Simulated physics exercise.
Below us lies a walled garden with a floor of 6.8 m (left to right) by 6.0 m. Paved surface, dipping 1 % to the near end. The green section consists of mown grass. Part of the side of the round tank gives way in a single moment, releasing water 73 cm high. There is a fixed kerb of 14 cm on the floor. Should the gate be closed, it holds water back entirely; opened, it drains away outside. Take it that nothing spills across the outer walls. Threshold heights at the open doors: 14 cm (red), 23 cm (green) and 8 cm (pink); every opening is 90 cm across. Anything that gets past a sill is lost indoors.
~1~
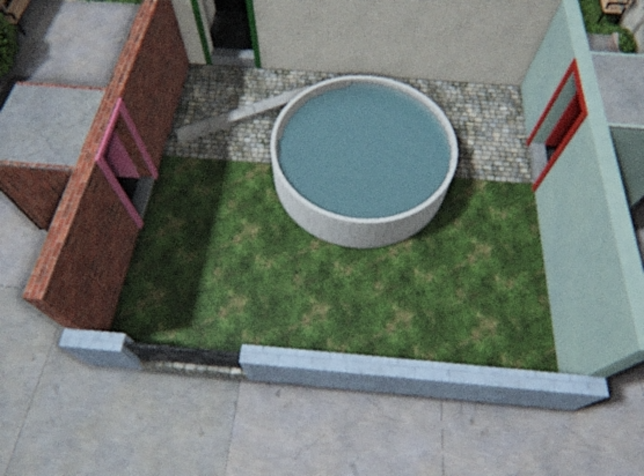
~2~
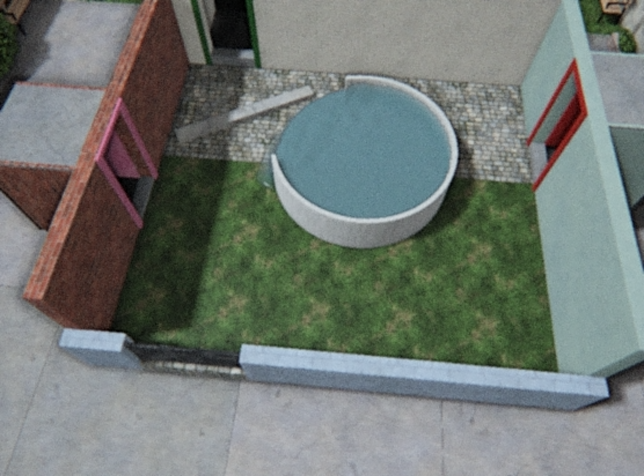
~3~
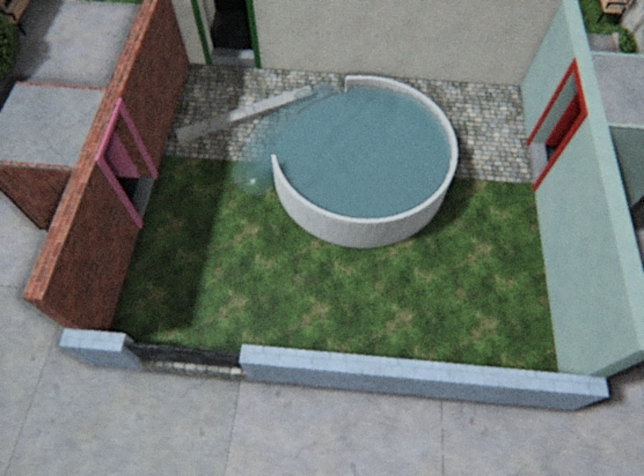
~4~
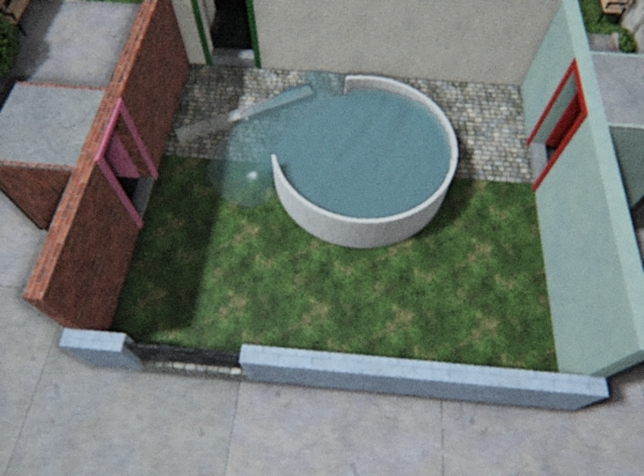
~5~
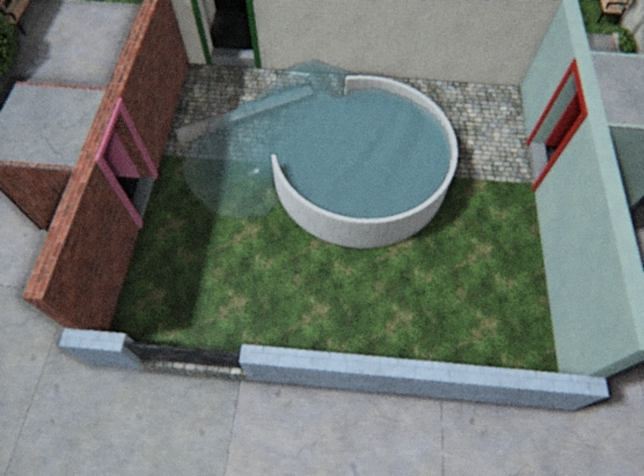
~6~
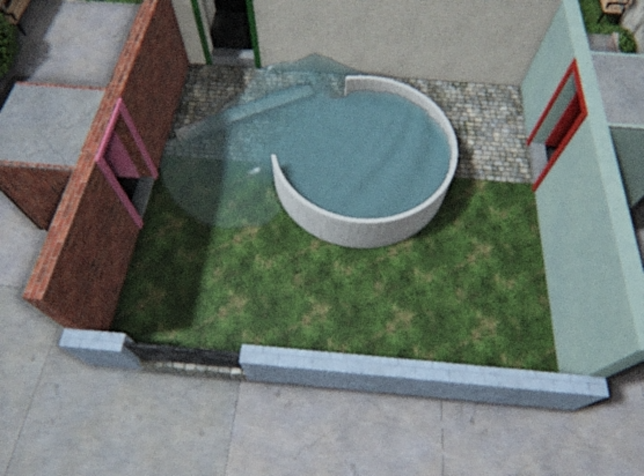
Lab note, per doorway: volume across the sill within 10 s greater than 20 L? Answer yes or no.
Red door: No; green door: Yes; pink door: Yes.
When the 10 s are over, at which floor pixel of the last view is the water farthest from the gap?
(556, 387).
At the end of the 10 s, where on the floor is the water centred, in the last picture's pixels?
Close to (345, 218) in the last picture.
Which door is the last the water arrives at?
That would be the red one.
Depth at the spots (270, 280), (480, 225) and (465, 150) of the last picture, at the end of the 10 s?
Depth readings in turn - 11, 14, 5 cm.
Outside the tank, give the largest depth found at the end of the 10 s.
Around 21 centimetres deep.
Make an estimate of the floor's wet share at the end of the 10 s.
Wet share: Near 95 percent.
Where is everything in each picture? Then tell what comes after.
Still water, 73 cm deep, in the round tank at (363, 146), in the first picture.
The front is at (342, 102), 1.2 m from the gap at (294, 126); 0.5 m2 of floor is under water; 73 cm left at the back of the round tank, in the second picture.
Water pours out at (294, 128) and has run 1.5 m, to (337, 86); deepest outside 41 cm, 73 cm at the round tank's back, in the third picture.
The front is at (344, 76), 1.8 m from the gap at (294, 129); 3.5 m2 of floor is under water; 73 cm left at the back of the round tank, in the fourth picture.
Water pours out at (294, 129) and has run 2.1 m, to (192, 183); deepest outside 36 cm, 73 cm at the round tank's back, in the fifth picture.
Water pours out at (294, 129) and has run 2.5 m, to (168, 181); deepest outside 53 cm, 71 cm at the round tank's back, in the sixth picture.
A moment later water covers 30 % of the floor and is deepest (51 cm) near (189, 69); red door not reached, green door 21 cm at the sill, 0 L in, pink door 16 cm at the sill, 3 L in.
Soon after water covers 40 % of the floor and is deepest (52 cm) near (179, 102); red door not reached, green door 41 cm at the sill, 12 L in, pink door 20 cm at the sill, 29 L in.
Next water covers 60 % of the floor and is deepest (36 cm) near (187, 76); red door 6 cm at the sill, 0 L in, green door 35 cm at the sill, 94 L in, pink door 20 cm at the sill, 107 L in.
Later on water covers 90 % of the floor and is deepest (26 cm) near (106, 345); red door 10 cm at the sill, 0 L in, green door 18 cm at the sill, 122 L in, pink door 15 cm at the sill, 195 L in.
At the end water covers 95 % of the floor and is deepest (21 cm) near (406, 373); red door 7 cm at the sill, 0 L in, green door 11 cm at the sill, 122 L in, pink door 13 cm at the sill, 240 L in.
